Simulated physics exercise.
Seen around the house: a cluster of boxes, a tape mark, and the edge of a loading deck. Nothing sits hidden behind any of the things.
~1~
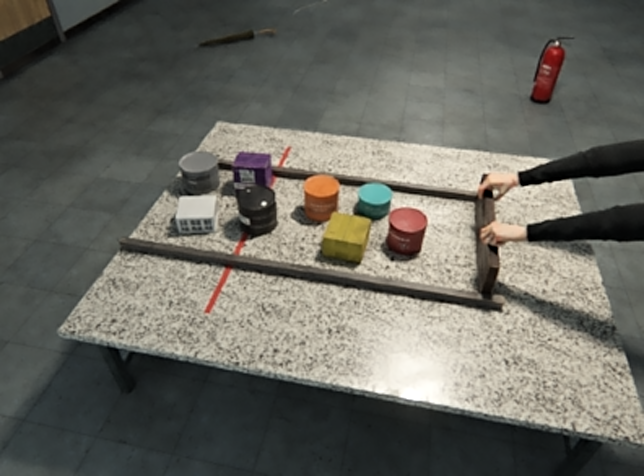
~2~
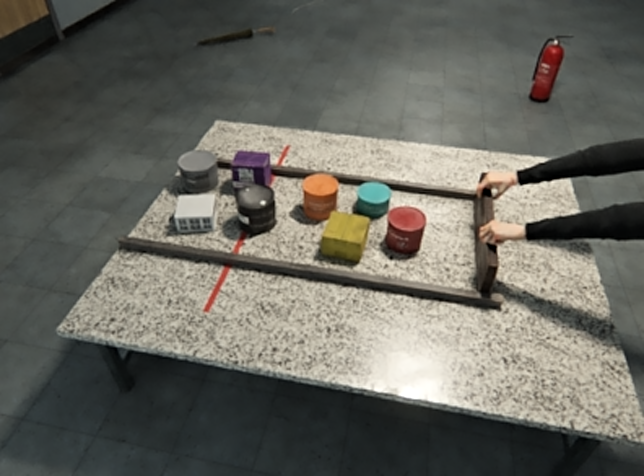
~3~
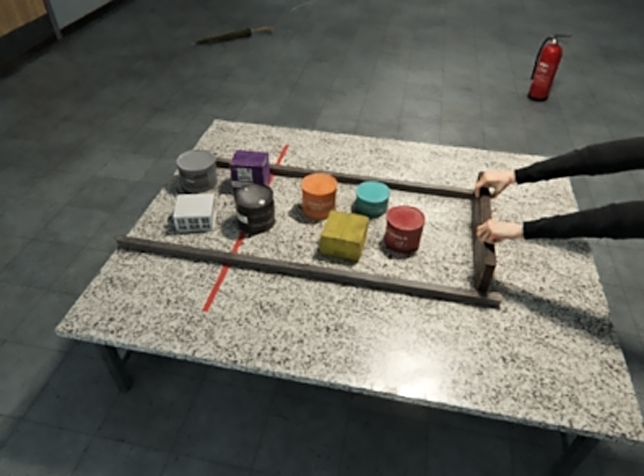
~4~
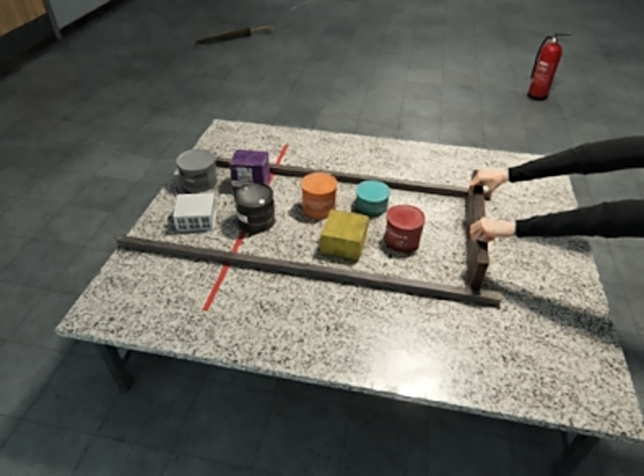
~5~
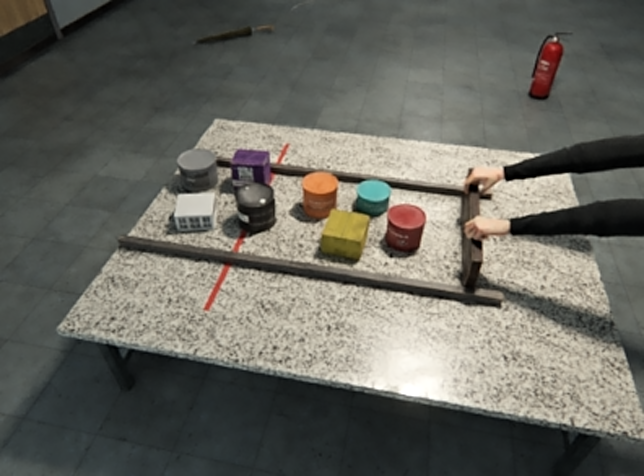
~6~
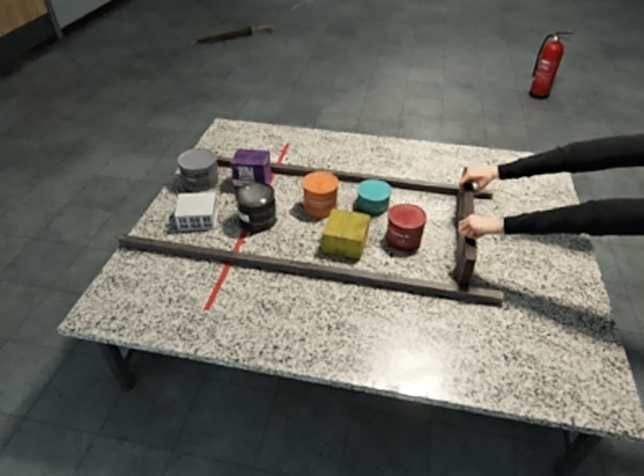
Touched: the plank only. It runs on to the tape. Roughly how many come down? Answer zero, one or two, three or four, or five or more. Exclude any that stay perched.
Zero.
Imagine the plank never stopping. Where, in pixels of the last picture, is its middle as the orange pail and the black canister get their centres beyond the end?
I reckon its middle sits around (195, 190) and then around (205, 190).
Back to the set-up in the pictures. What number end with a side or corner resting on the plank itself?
The count is 3.
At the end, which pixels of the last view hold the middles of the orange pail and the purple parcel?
(220, 183) and (224, 161), approximately.
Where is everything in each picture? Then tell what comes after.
In the first picture, grey pail (200, 173); white crate (198, 214); purple parcel (253, 174); plank (486, 231); tape (256, 214).
In the second picture, white crate (197, 213); turquoise pail (373, 200).
In the third picture, purple parcel (251, 172); plank (482, 228).
In the fourth picture, grey pail (198, 171); orange pail (319, 196).
In the fifth picture, white crate (197, 212); yellow box (346, 234).
In the sixth picture, grey pail (199, 170); white crate (197, 212); purple parcel (252, 170); plank (465, 224); tape (255, 211).
Soon after, none off yet; grey pail at rest near (199, 170); white crate at rest near (197, 212); purple parcel at rest near (252, 170).
At rest, the number that fall off is zero.
